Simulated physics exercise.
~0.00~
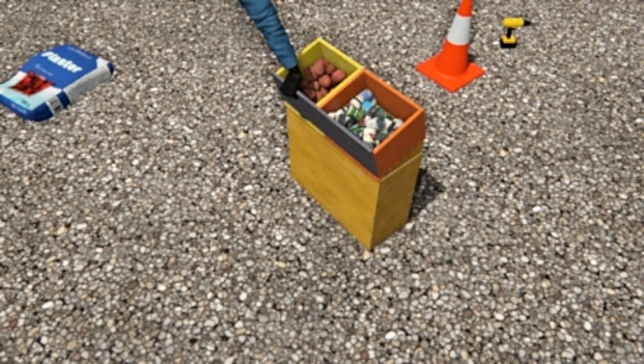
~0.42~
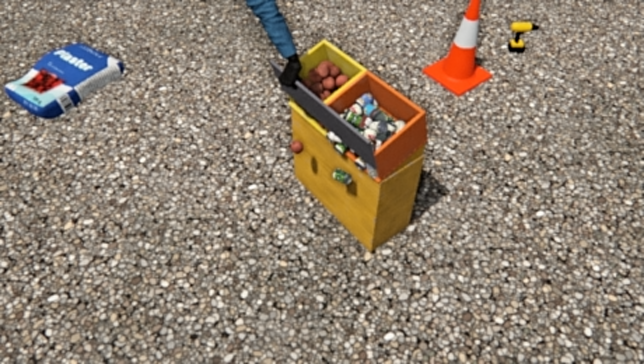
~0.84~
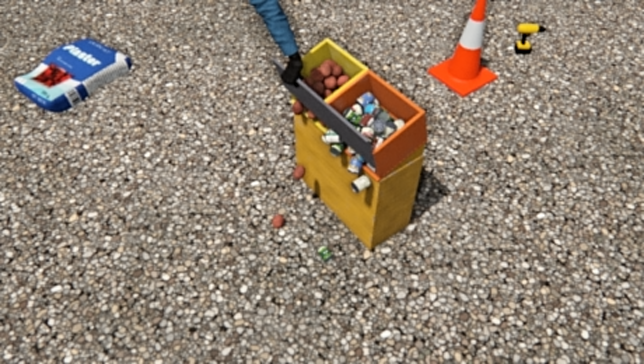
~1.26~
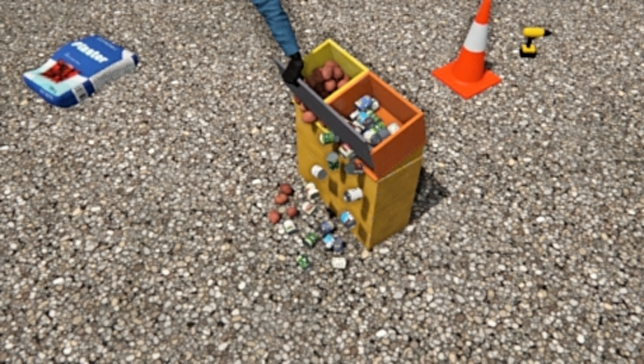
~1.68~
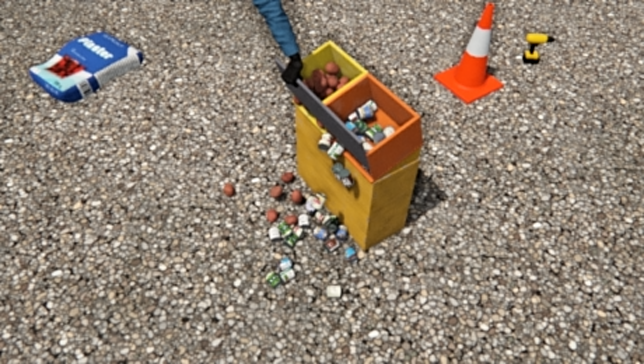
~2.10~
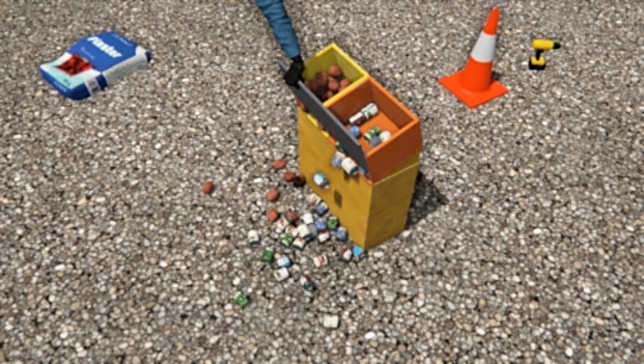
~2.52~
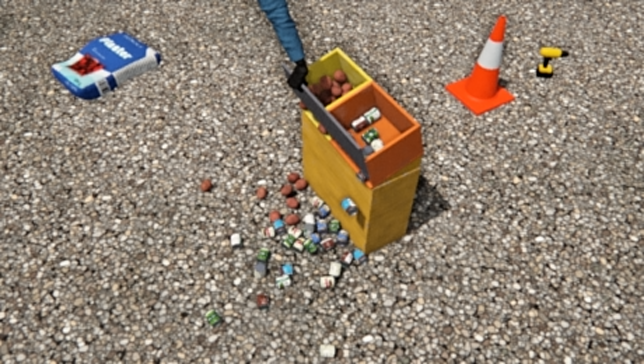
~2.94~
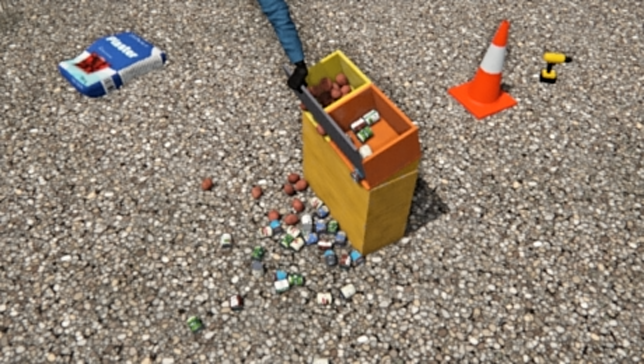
On a pebbly patch of ground, a gloved hand raised the gate on an orange bin and a yellow bin, and small tins and red potatoes tumbled out and scattered below, leaving only a few tins but plenty of potatoes inside.
